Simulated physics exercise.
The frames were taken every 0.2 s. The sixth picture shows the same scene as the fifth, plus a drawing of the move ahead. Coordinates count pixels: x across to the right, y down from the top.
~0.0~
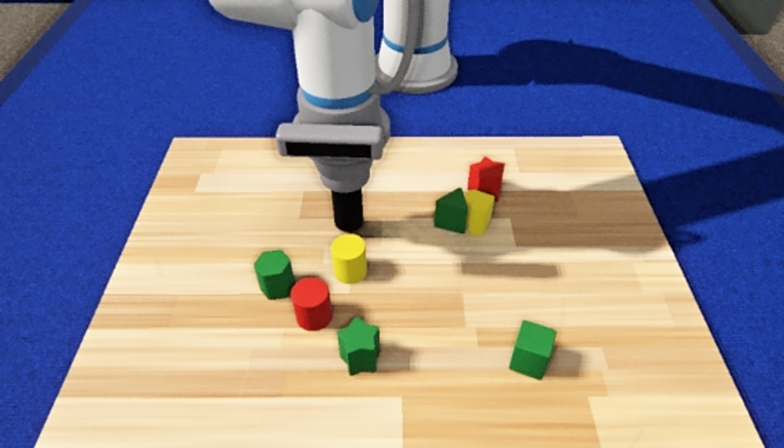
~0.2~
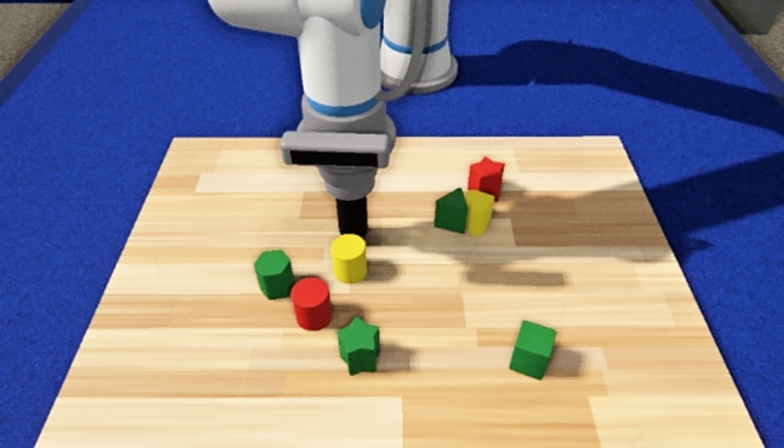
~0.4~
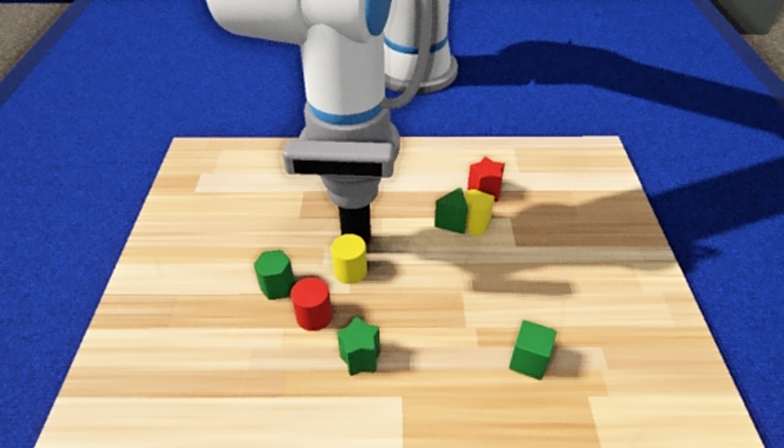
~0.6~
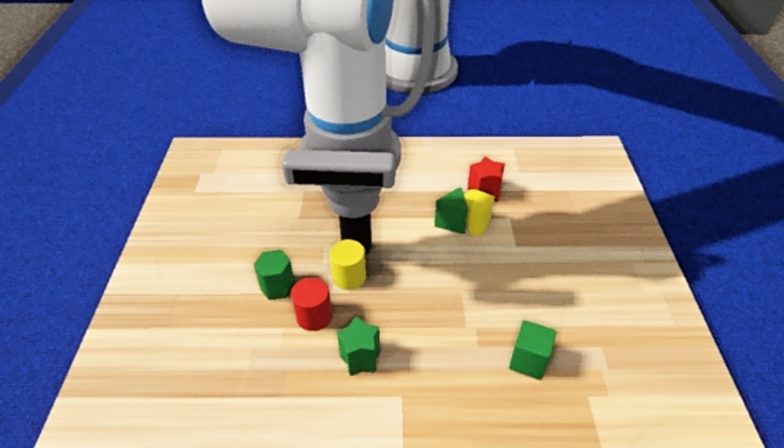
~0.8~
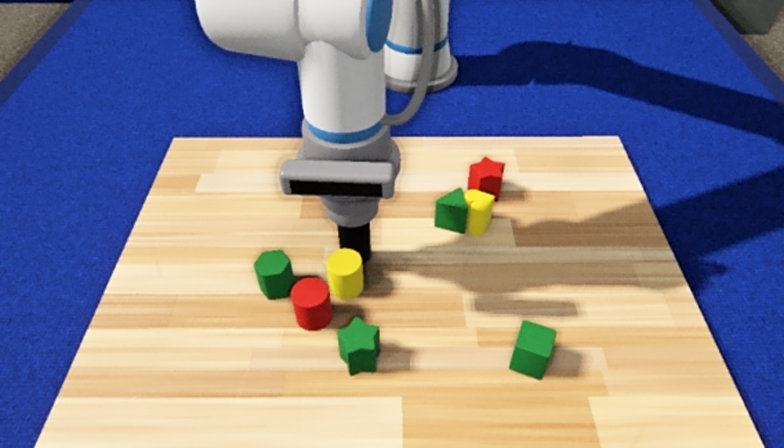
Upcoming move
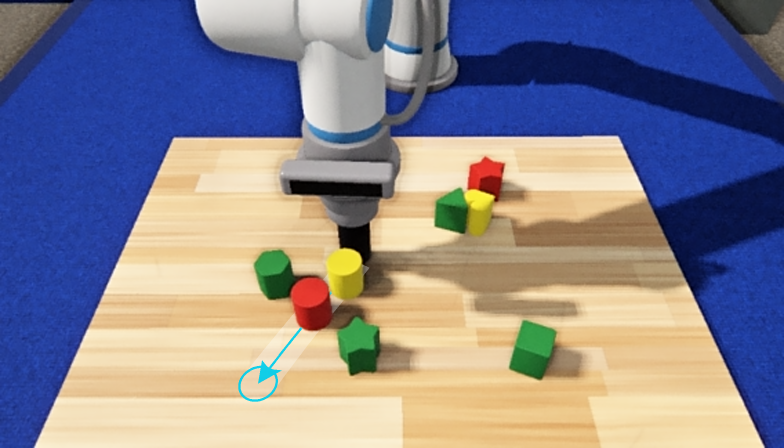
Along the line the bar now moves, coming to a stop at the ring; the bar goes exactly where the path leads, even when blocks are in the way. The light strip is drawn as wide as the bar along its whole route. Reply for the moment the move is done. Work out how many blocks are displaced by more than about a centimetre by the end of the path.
Most likely two.
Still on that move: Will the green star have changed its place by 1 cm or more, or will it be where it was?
It keeps its position.
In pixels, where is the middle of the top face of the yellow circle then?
I'd expect the centre of its top face to be at (333, 311).
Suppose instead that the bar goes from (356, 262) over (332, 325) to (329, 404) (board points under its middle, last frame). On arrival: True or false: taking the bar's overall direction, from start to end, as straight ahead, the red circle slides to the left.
The statement is false.
Path on the board, from (356, 262) directly to (258, 383).
The first path, step by step. One third of the way, bar (325, 291); red circle (296, 309); yellow circle (334, 299).
Two thirds of the way, bar (292, 331); red circle (271, 345); yellow circle (333, 311).
At the end, bar (256, 377); green six-sided block in place; red circle (242, 398); yellow circle (333, 311); green star in place.
